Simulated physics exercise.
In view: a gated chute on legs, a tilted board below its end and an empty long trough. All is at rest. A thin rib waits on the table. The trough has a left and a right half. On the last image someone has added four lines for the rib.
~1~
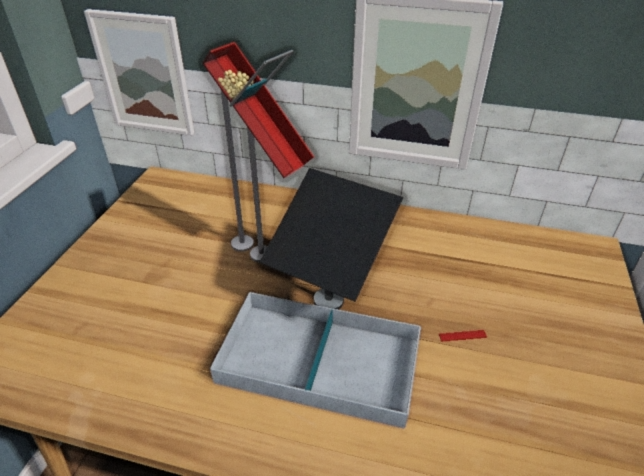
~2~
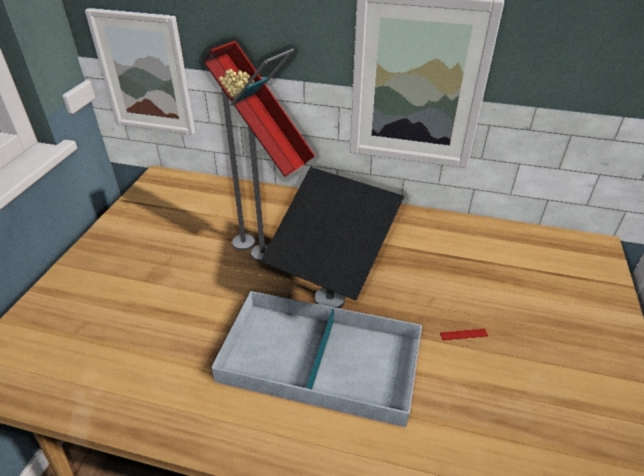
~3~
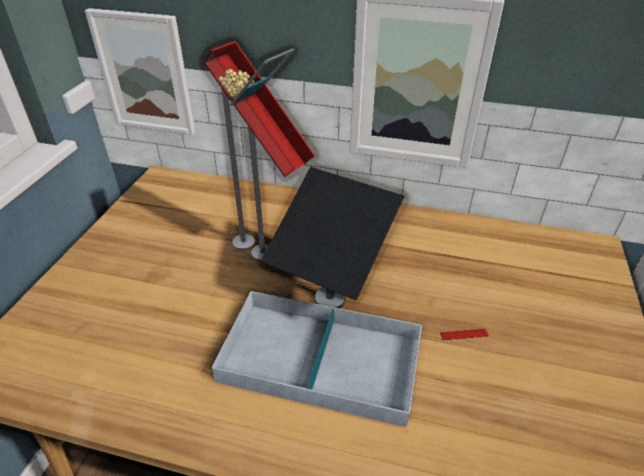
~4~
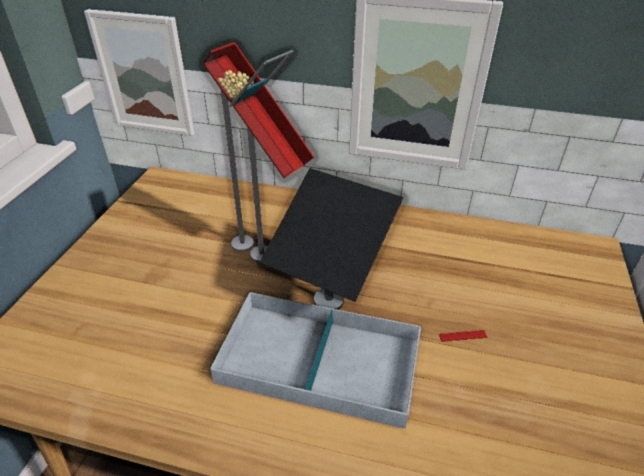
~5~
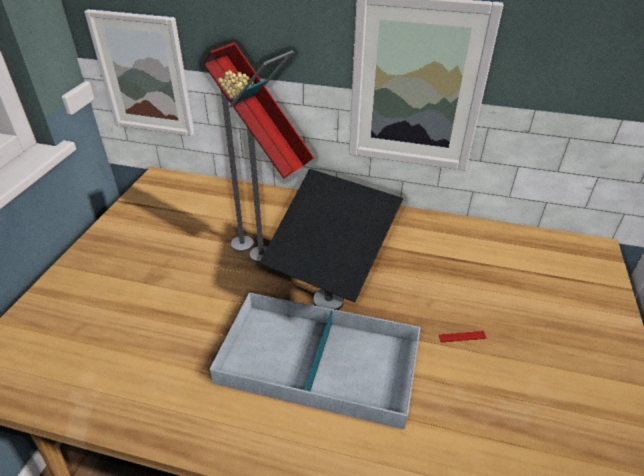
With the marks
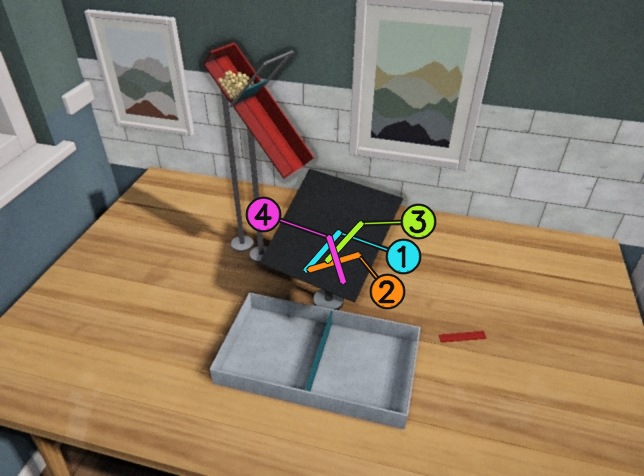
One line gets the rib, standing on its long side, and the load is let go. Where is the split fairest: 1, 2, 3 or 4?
I would pick line 4.
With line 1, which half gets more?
The left half.
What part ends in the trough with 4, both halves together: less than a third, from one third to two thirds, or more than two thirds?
More than two thirds.
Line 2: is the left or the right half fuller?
More lands on the left.
On the marked copy, line 1 from (338, 232) to (306, 270); line 2 from (358, 255) to (309, 269); line 3 from (360, 223) to (327, 260); line 4 from (329, 237) to (343, 281).
With 1, of what is caught, nearly all in the left half, a small part in the right.
With 2, of what is caught, nearly all in the left half, a small part in the right.
With 3, of what is caught, nearly all in the left half, a stray few in the right.
With 4, of what is caught, about half in the left half, about half in the right.
